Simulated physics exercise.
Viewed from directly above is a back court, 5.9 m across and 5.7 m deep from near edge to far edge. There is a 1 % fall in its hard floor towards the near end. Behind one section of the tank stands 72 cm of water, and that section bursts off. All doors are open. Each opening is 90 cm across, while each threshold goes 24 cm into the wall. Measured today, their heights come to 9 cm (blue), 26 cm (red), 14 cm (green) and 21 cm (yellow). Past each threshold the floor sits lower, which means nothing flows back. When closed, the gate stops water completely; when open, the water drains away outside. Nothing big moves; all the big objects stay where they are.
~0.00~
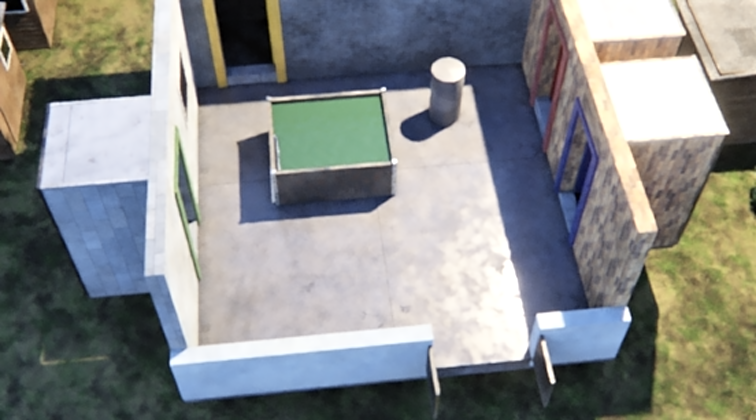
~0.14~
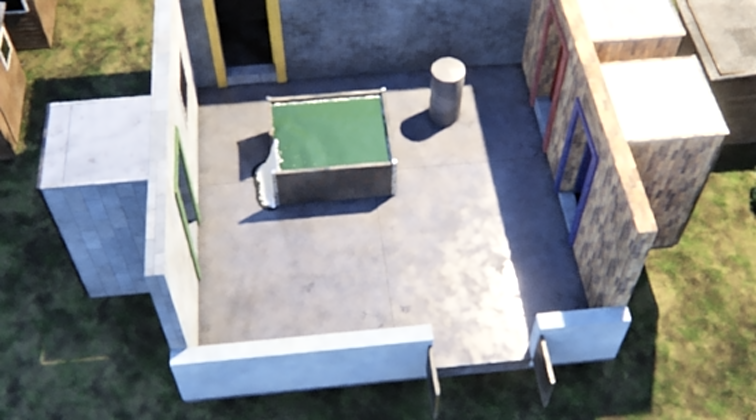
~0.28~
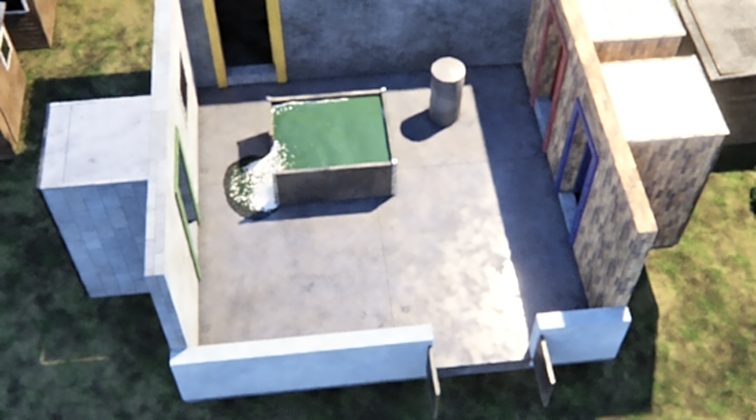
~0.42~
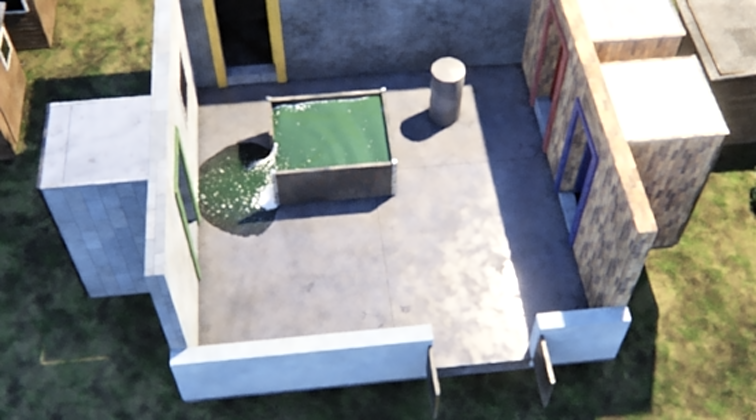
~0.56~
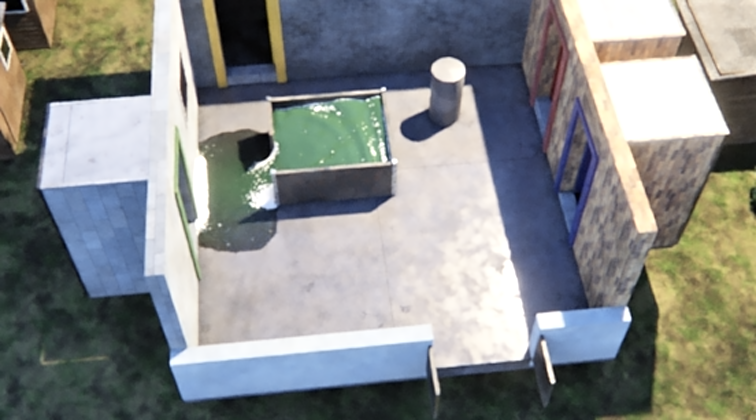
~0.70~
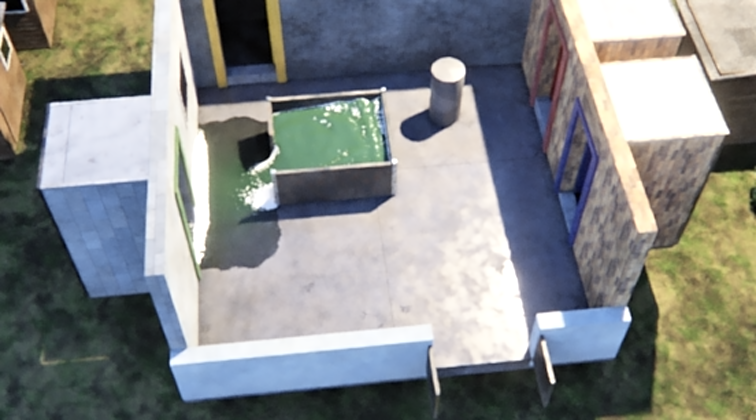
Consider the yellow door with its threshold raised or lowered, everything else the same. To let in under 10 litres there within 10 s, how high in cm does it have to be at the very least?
At least roughly 17 cm.
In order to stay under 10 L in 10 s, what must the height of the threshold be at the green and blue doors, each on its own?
About 25 cm at green and about 7.0 cm at blue.
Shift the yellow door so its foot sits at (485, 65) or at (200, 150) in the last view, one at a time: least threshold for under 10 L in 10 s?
About 7.0 cm for the first and 24 cm for the second.
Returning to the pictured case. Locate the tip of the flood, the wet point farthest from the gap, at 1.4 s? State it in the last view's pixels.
The farthest wet point is roughly at (199, 364) in the last view.
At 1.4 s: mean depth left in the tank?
Average depth: Approx. 47 cm.
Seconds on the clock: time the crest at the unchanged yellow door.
I'd say near 2.2 seconds.
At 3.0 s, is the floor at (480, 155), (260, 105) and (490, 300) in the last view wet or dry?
First bone-dry, second wet through, third bone-dry.
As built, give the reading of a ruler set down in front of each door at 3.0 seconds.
Door by door in centimetres - blue 0, red 0, green 17, yellow 17.
After 1.4 s water covers 15 % of the floor, deepest (44 cm) near (210, 195); it has not reached the yellow door.
After 3.0 s water covers 40 % of the floor, deepest (28 cm) near (199, 364); 17 cm at the yellow door, 2 litres in over its 21 cm threshold.
After 10.0 s water covers 95 % of the floor, deepest (12 cm) near (554, 341); 5 cm at the yellow door, 2 litres in over its 21 cm threshold.
At the yellow door as built, the water arrived by 1.6 s and peaked near 21 cm at 2.2 s.
With a threshold of 14 cm, 22 litres would have come in within the 10 s; with 18.5 cm, 6 litres. So under 10 litres takes about 17 cm.
